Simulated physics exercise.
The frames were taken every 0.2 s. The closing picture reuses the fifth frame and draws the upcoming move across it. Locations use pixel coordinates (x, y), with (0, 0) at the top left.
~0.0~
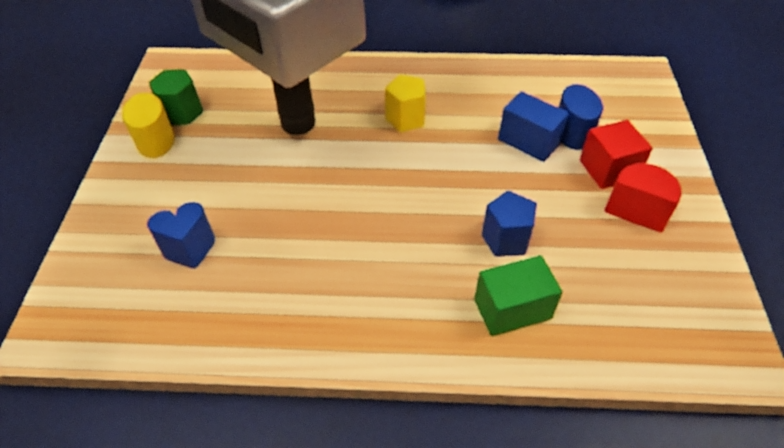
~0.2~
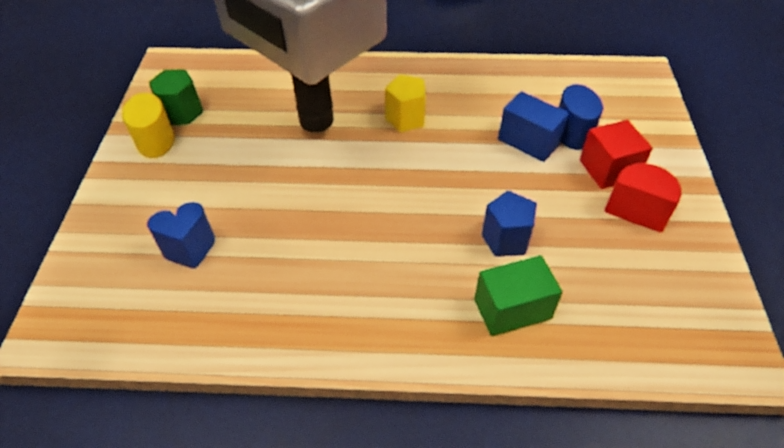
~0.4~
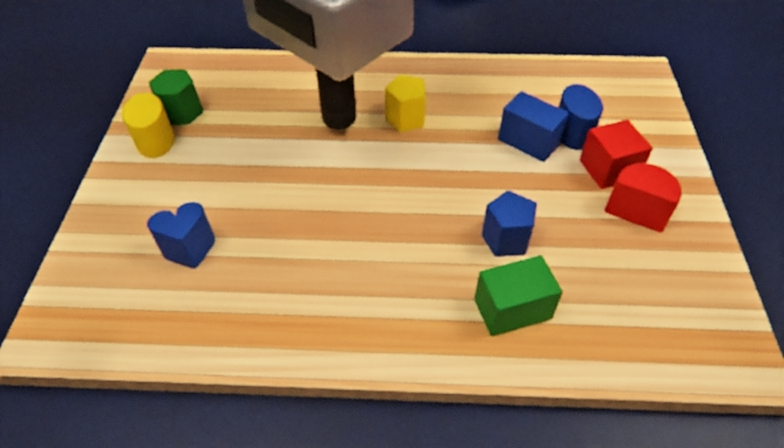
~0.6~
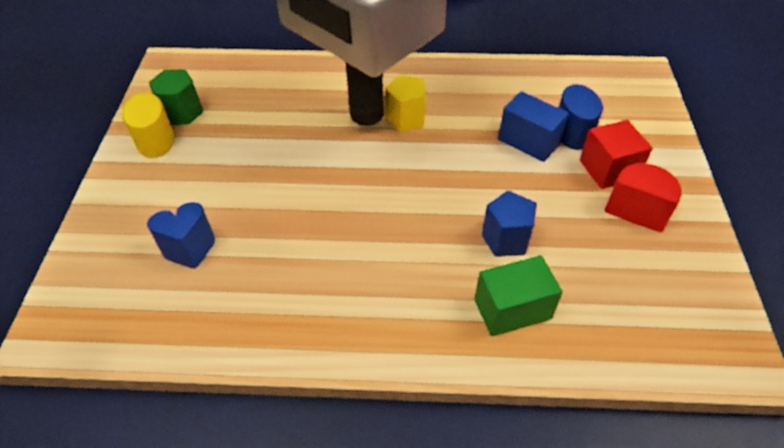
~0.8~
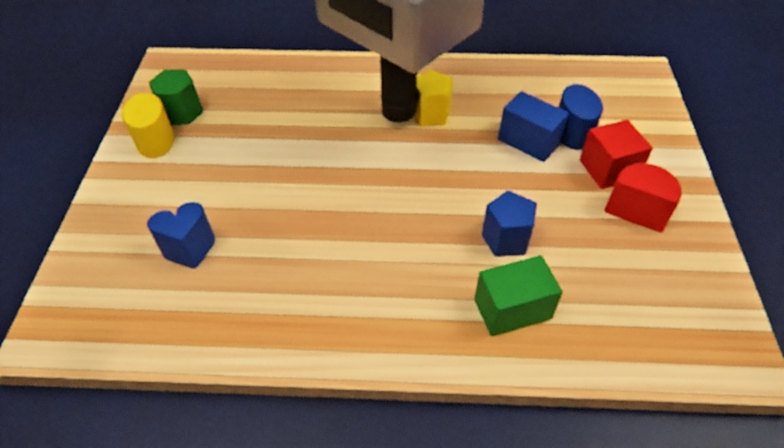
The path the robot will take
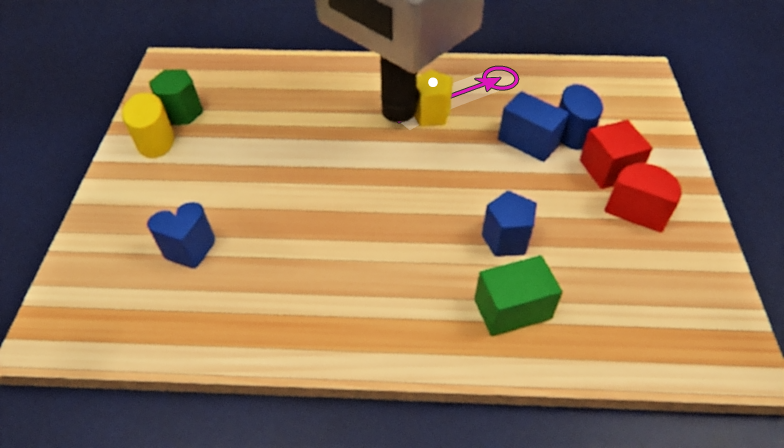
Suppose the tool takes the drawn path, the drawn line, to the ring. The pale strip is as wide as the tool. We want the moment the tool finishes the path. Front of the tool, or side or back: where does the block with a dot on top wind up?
I think the tool loses the block with a dot on top somewhere along the way.
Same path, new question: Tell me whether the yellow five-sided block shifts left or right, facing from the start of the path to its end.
It moves off to the right.
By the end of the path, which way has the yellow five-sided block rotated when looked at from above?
With the clock.
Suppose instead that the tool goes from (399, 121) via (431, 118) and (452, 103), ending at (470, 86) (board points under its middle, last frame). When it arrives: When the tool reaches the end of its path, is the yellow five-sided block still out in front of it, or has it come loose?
Slid off.
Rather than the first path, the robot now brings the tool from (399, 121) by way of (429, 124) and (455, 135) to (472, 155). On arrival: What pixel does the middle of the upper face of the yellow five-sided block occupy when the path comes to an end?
Near (467, 78).
The drawn path runs from (399, 121) via (449, 97), ending at (501, 78); the dot is on the yellow five-sided block.
On the path given first. One third of the way, tool at (433, 94); yellow five-sided block at (470, 73), turned 35° clockwise.
Two thirds of the way, tool at (469, 81); yellow five-sided block at (501, 71), turned 65° clockwise.
At the end, tool at (502, 69); yellow five-sided block at (507, 72), turned 80° clockwise; blue rectangle not moved.
